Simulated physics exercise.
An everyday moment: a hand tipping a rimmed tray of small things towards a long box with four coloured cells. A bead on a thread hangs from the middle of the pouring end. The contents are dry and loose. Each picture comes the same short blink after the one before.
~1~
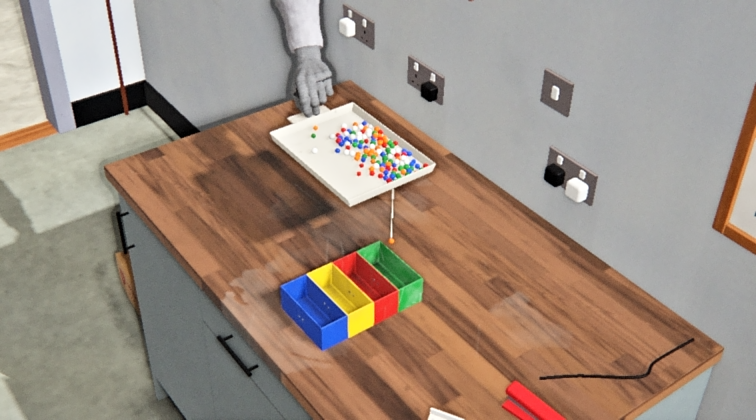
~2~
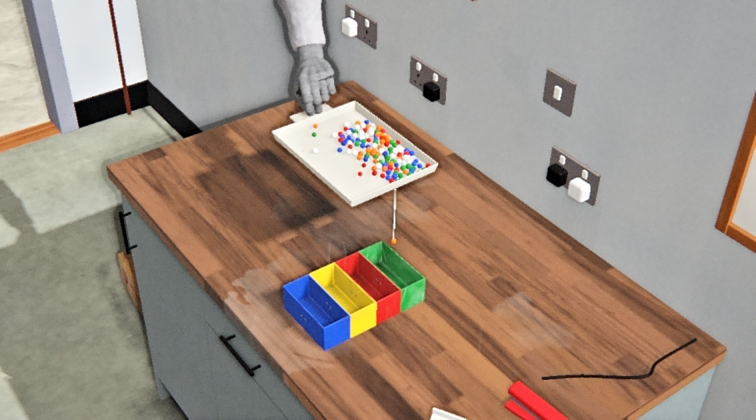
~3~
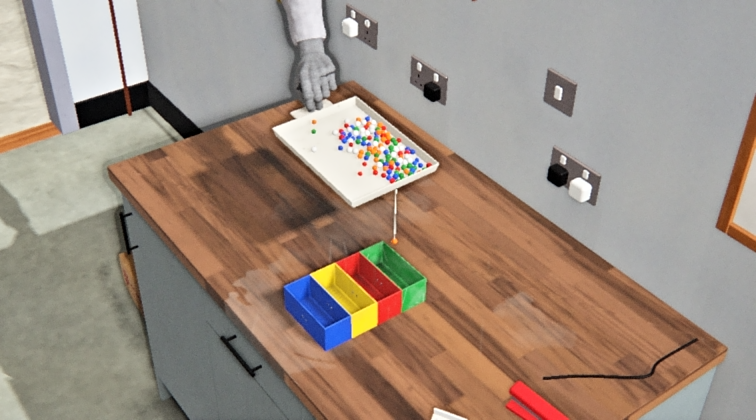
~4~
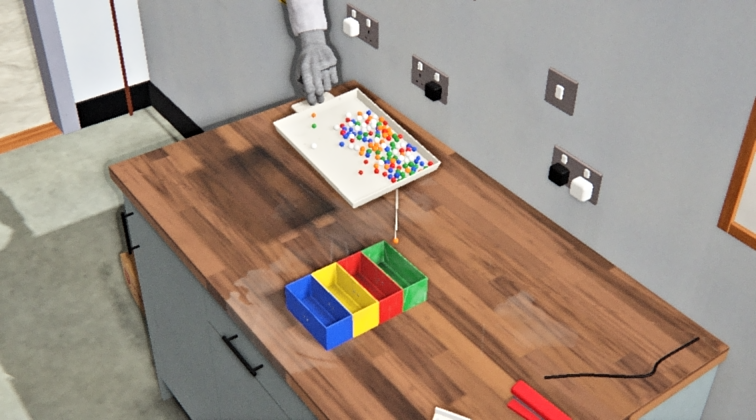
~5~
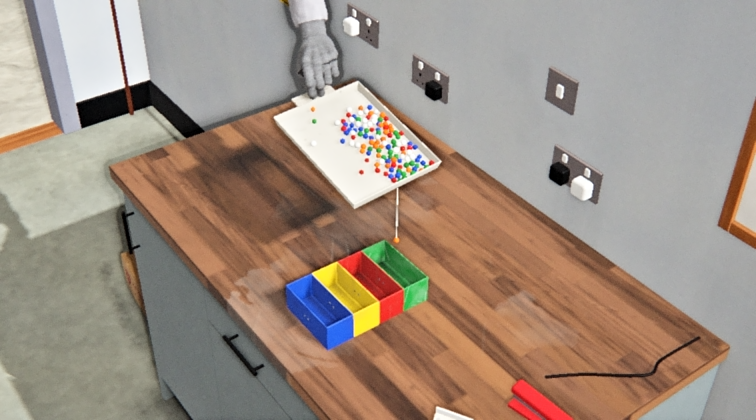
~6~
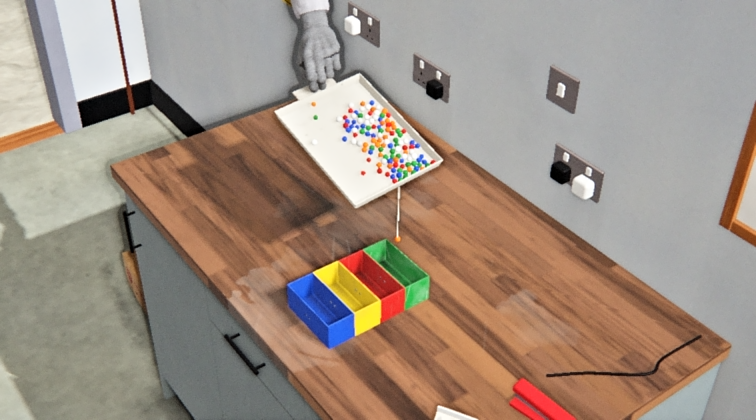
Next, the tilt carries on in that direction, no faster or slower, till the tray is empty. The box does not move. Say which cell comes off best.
Most goes to the red cell.
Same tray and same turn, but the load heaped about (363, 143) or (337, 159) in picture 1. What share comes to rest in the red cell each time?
Roughly 60 per cent, and 70 per cent.
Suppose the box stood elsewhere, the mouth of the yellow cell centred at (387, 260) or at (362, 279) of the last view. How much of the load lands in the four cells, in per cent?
First some 90, then 90 per cent.
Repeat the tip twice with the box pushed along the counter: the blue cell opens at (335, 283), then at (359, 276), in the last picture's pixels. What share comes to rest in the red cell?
Roughly 20 per cent, and 10 per cent.
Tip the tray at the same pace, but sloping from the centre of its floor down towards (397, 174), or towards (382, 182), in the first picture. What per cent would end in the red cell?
About 0 and 10 per cent.
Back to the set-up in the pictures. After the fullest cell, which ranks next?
It is that green cell.
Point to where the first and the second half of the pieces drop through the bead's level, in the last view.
Around (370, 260) and then (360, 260).
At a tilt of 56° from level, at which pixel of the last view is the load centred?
Near (379, 185).
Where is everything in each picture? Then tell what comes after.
In the first frame, corners of the pouring end at (350, 198) and (432, 164), level; middle of the load at (379, 152), round plastic beads; bead on its thread at (391, 241); blue cell at (335, 331); yellow cell at (361, 318); red cell at (386, 305); green cell at (410, 293).
In the second frame, corners of the pouring end at (352, 199) and (435, 163), level; middle of the load at (381, 151).
In the third frame, corners of the pouring end at (353, 200) and (435, 163), tipped barely, lowest at the left corner; middle of the load at (382, 149).
In the fourth frame, corners of the pouring end at (354, 201) and (437, 162), tipped a little, lowest at the left corner; middle of the load at (383, 146), a stray few on the move.
In the fifth frame, corners of the pouring end at (355, 202) and (438, 161), tipped a little, lowest at the left corner; middle of the load at (384, 144), a stray few on the move.
In the sixth frame, corners of the pouring end at (356, 202) and (439, 159), tipped clearly, lowest at the left corner; middle of the load at (386, 142), nearly all on the move; blue cell at (341, 329); yellow cell at (367, 316); red cell at (392, 303); green cell at (417, 291).
Soon, tray tipped steeply; most on the tray; a small part in the red cell; a stray few in the yellow cell; a small part falling or outside the box.
A while on, tray tipped right over; a small part on the tray; about a third in the red cell; about a quarter in the green cell; a small part in the yellow cell; a stray few in the blue cell; about a quarter falling or outside the box.
Towards the end, tray tipped past a quarter turn; about two thirds in the red cell; about a quarter in the green cell; a small part in the yellow cell; a small part in the blue cell; a small part falling or outside the box.
Finally, tray tipped past a quarter turn; about two thirds in the red cell; about a quarter in the green cell; a small part in the yellow cell; a small part in the blue cell; a small part outside the box.
